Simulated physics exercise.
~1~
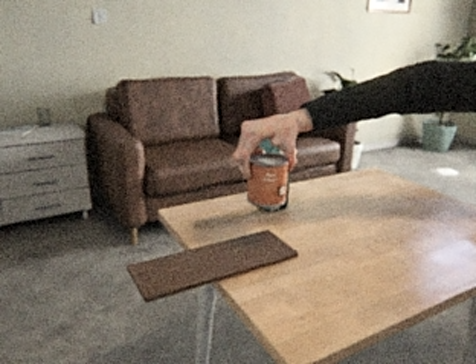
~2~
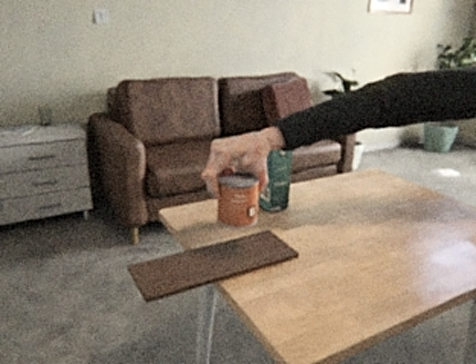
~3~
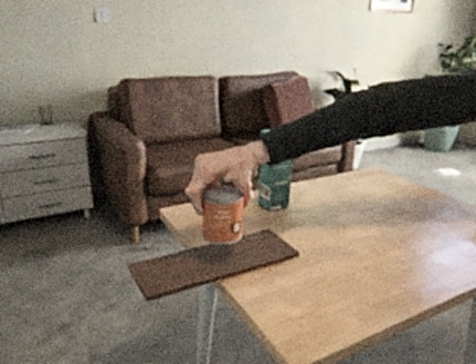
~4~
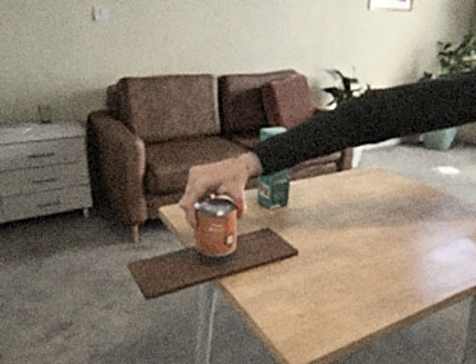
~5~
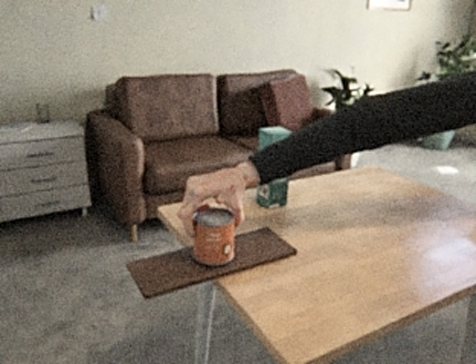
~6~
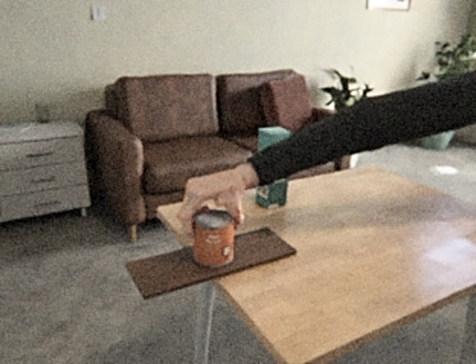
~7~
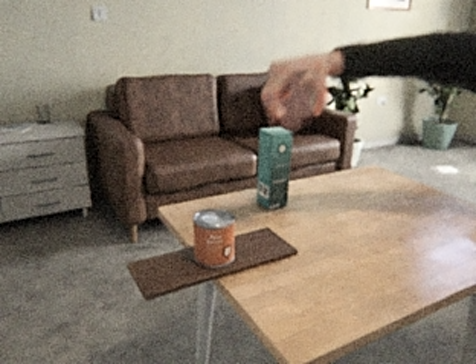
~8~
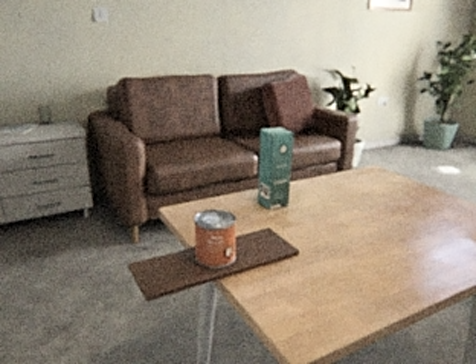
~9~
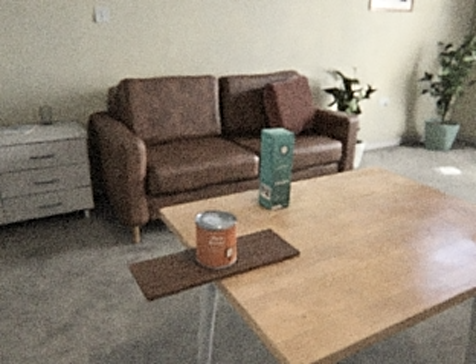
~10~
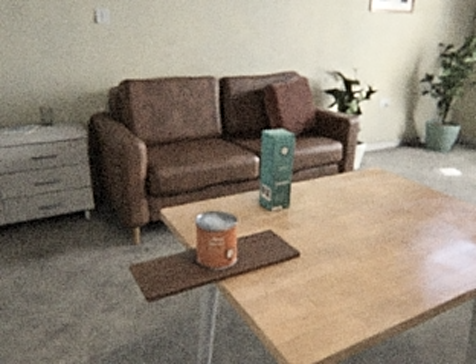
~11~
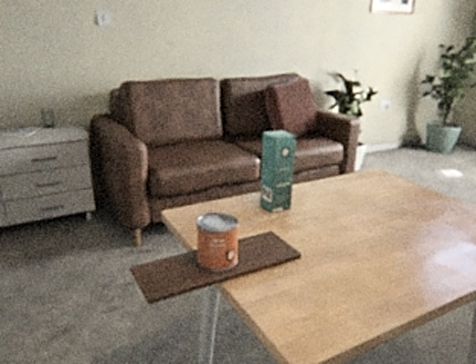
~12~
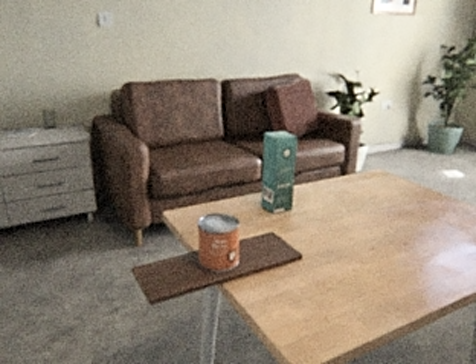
In a living room, a hand moving an orange tin onto a brown plank overhanging a table, then withdrawing as the plank holds.
